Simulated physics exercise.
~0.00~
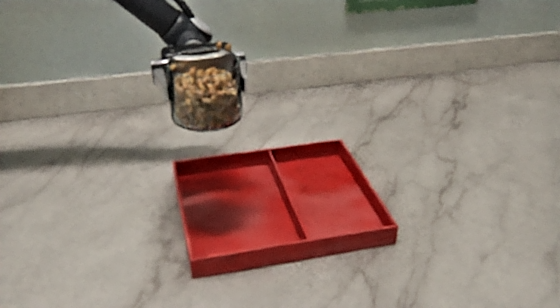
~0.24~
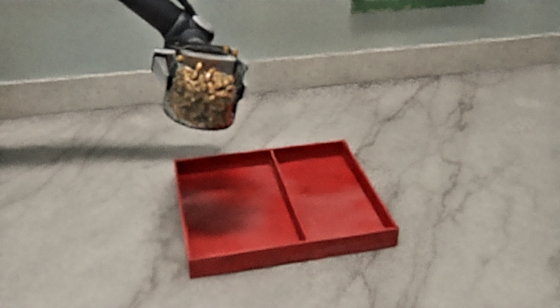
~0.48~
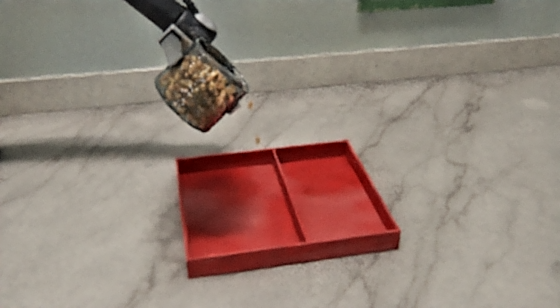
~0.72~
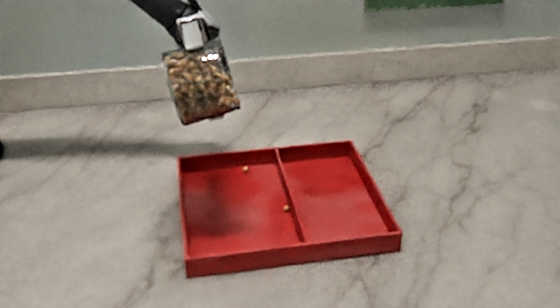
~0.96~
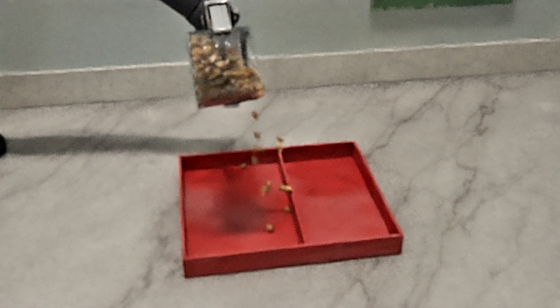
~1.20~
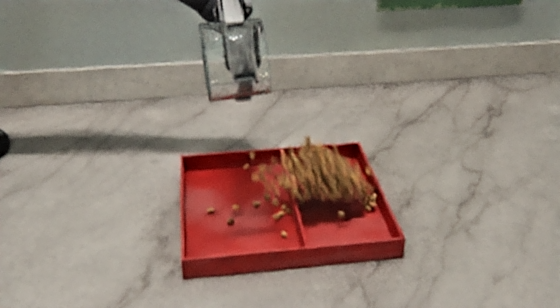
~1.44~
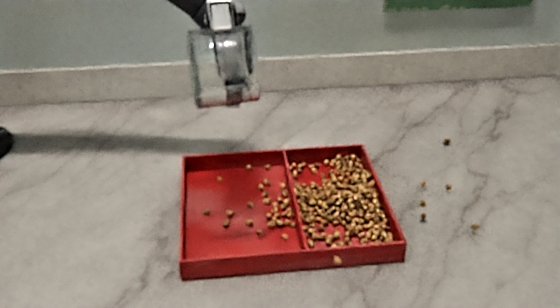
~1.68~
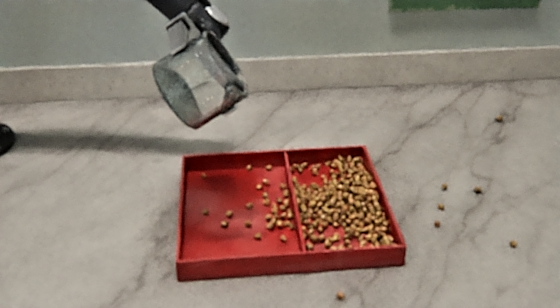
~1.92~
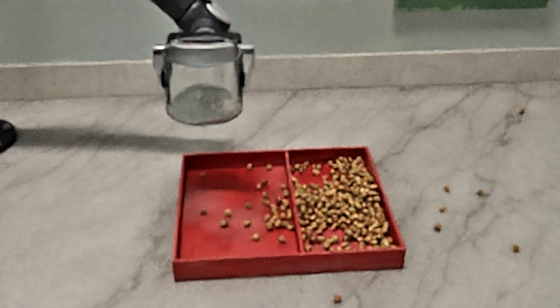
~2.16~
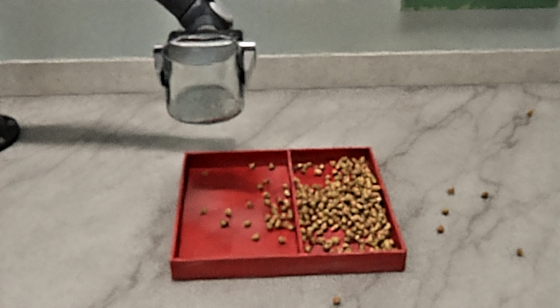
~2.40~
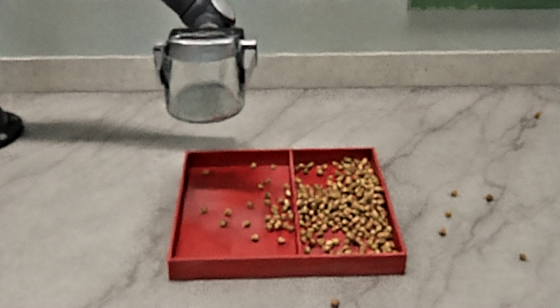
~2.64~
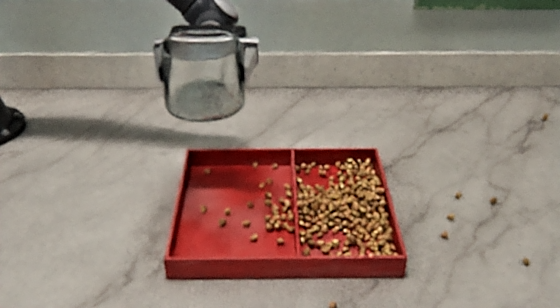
A dark robot arm holds a clear tumbler full of brownish dried beans above the left side of a red, two-part tray on a grey-veined marble surface, seen from the front and slightly above. The arm tilts the tumbler toward the right, and a few beans drop into the tray. It tips further while shifting right, and the rest pour out in a rush, mostly into the right part. Some scatter in the left part and a few roll onto the marble. The emptied tumbler swings back upright and stays above the tray, with the beans heaped on the right.
